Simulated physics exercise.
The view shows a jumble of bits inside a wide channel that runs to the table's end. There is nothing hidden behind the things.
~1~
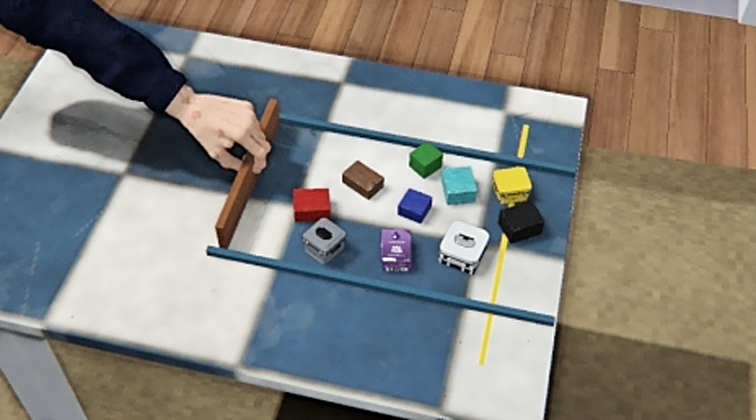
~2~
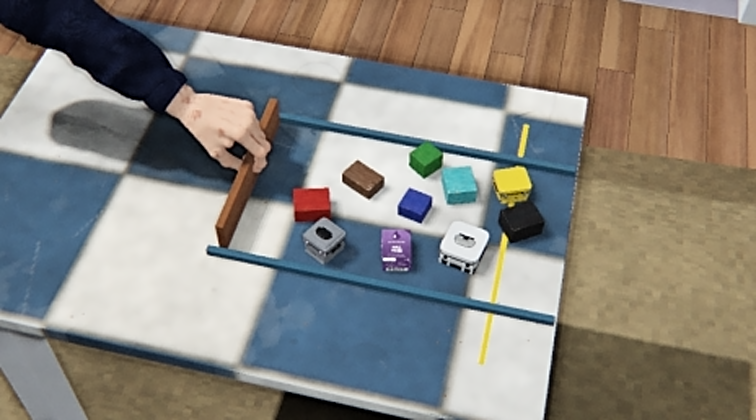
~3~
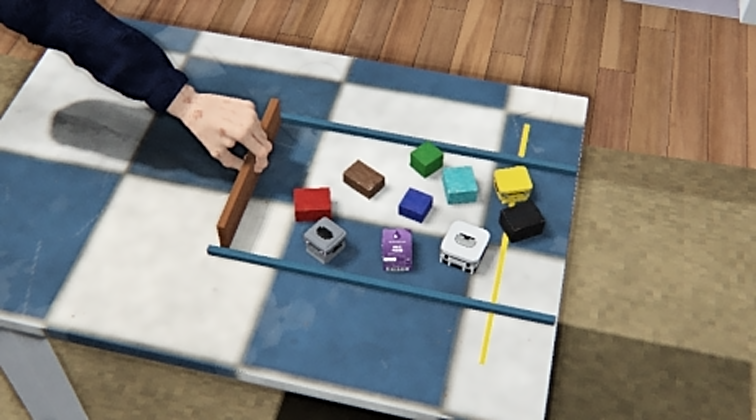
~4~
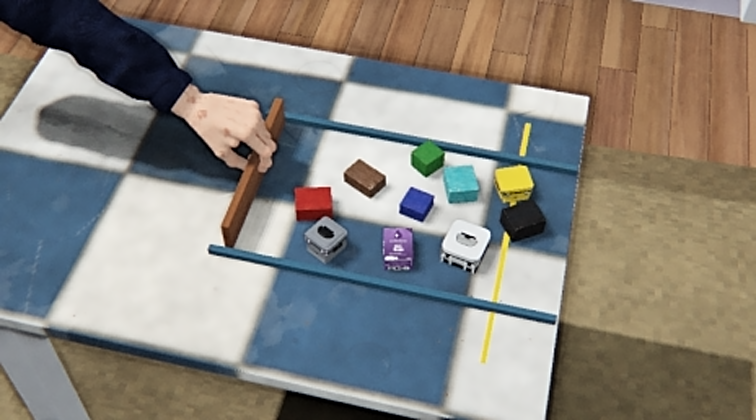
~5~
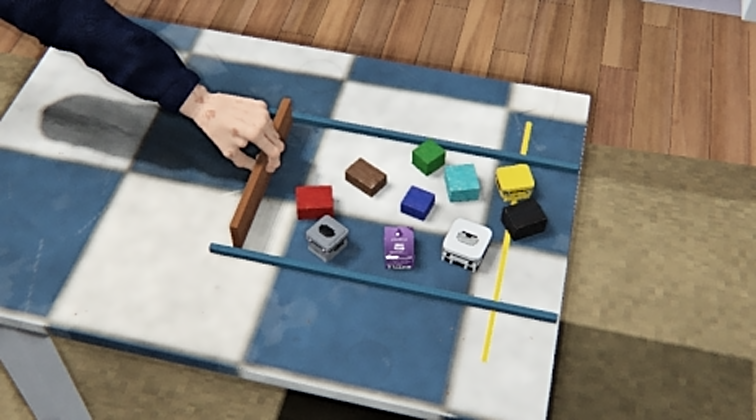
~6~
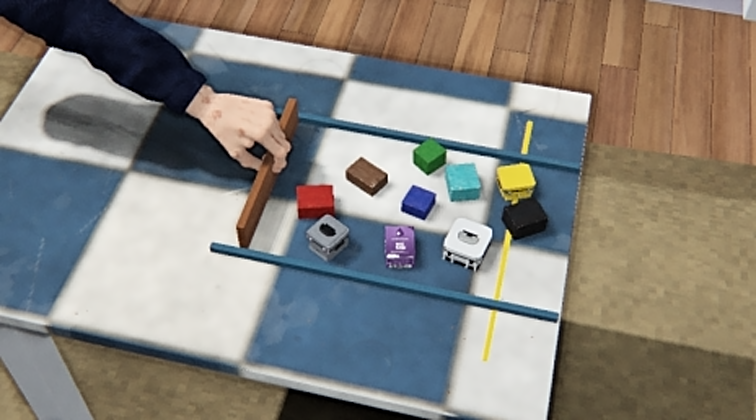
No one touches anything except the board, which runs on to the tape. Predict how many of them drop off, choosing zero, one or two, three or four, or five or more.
You'd see three or four of the bits go off the end there.
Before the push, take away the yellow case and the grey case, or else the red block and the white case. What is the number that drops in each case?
The first removal gives 1, the second gives 1.
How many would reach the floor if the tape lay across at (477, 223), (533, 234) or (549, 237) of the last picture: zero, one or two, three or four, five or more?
First not one, next 5 or more, finally 5 or more.
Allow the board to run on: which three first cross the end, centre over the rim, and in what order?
It goes the yellow case, after that the black box, and then the white case.
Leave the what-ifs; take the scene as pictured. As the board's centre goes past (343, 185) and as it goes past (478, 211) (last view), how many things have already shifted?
Counts: 3, 10.
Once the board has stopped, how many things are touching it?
Counting them up gives 4.
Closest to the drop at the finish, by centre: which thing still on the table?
Result: Turquoise block.
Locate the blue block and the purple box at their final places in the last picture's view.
First at (550, 229); second at (546, 287).
Early on, none off yet; black box at rest near (525, 219); yellow case at rest near (515, 182); white case at rest near (468, 244).
A while later, none off yet; black box at rest near (525, 219); yellow case at rest near (515, 182); white case travelled a little near (486, 246).
Further along, none off yet; black box travelled about its own width near (553, 221); yellow case travelled about its own width near (563, 193); white case travelled well along near (534, 248).
Finally, the number that fall off is three or four; lost, white case, yellow case and black box.
